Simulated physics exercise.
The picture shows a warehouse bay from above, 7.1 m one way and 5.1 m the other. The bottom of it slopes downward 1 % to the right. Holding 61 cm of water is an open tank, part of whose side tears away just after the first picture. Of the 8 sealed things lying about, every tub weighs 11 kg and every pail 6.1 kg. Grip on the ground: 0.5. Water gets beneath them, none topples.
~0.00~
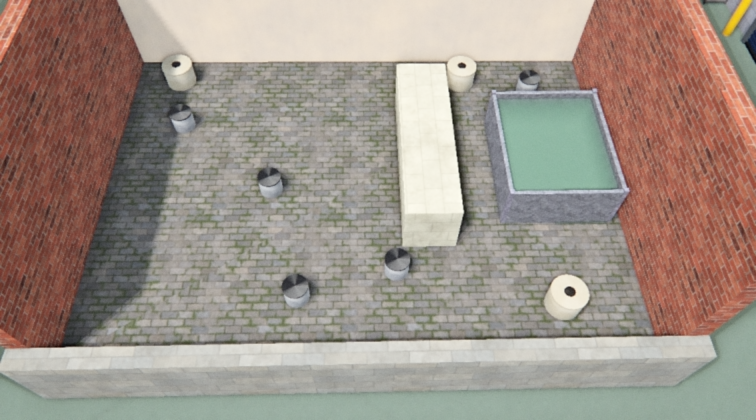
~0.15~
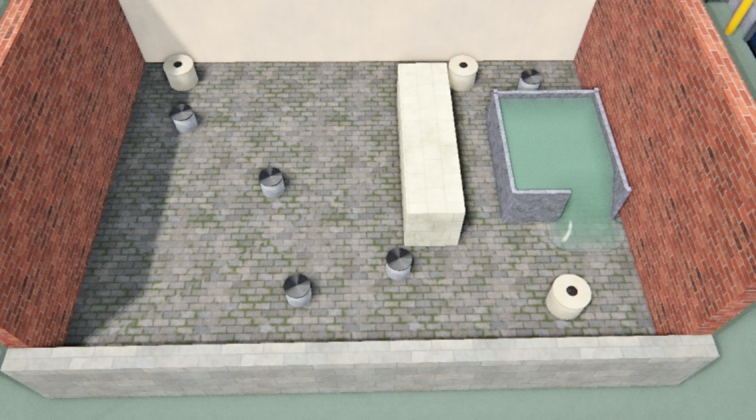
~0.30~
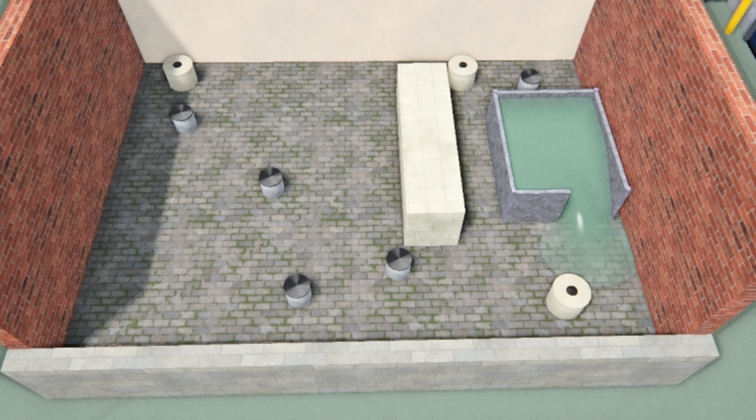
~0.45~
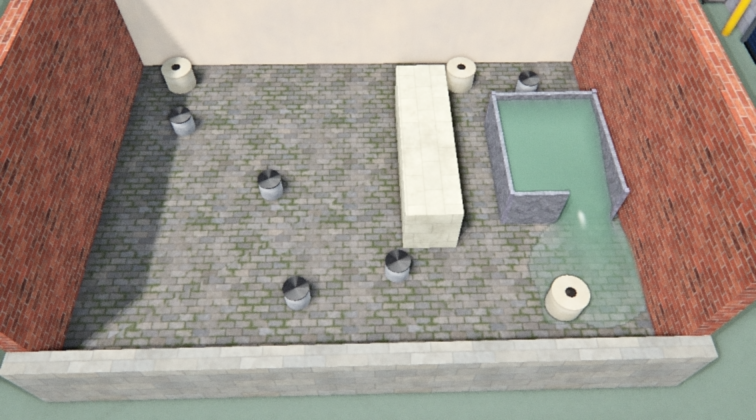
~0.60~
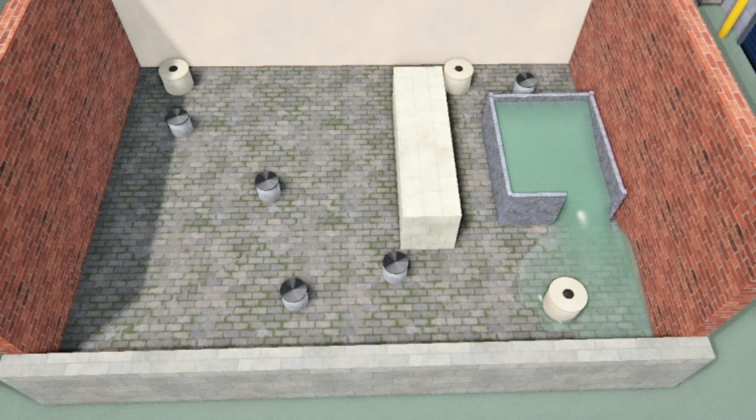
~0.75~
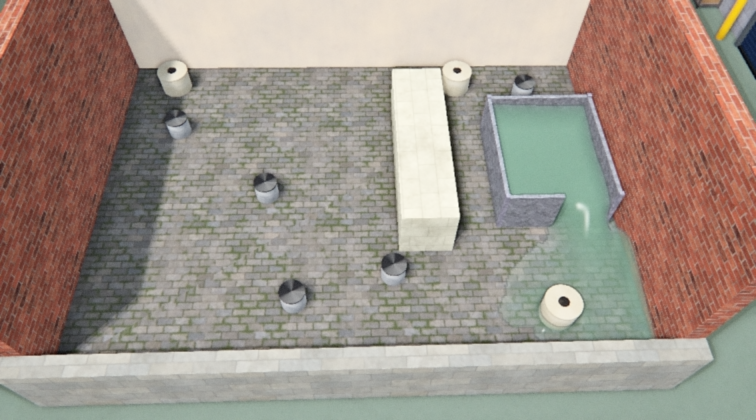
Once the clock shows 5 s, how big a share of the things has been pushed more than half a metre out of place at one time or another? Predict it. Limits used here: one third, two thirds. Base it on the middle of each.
Answer: One to two thirds.
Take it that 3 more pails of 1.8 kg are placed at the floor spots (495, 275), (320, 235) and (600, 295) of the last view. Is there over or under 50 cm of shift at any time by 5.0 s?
Taking them one at a time: Above the mark; above the mark; above the mark.
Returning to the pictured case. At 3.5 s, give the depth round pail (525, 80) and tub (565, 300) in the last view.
Close to 0 and 4 centimetres.
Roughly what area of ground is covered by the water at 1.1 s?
Roughly 5.5 m2 of it is wet.
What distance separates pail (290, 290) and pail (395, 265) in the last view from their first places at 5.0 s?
Answer, in order asked: 200 cm, 140 cm.
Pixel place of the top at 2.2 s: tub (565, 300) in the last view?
Roughly at (388, 294).
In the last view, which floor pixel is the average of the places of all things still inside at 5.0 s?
It sits at about (289, 157).
After 1.1 s 1 of 8 are over 50 cm from their spots; 0 afloat.
After 2.2 s 1 of 8 are over 50 cm from their spots; 0 afloat.
After 3.5 s 3 of 8 are over 50 cm from their spots; 0 afloat.
After 5.0 s 3 of 8 are over 50 cm from their spots, and 3 have been at some point; 0 afloat.
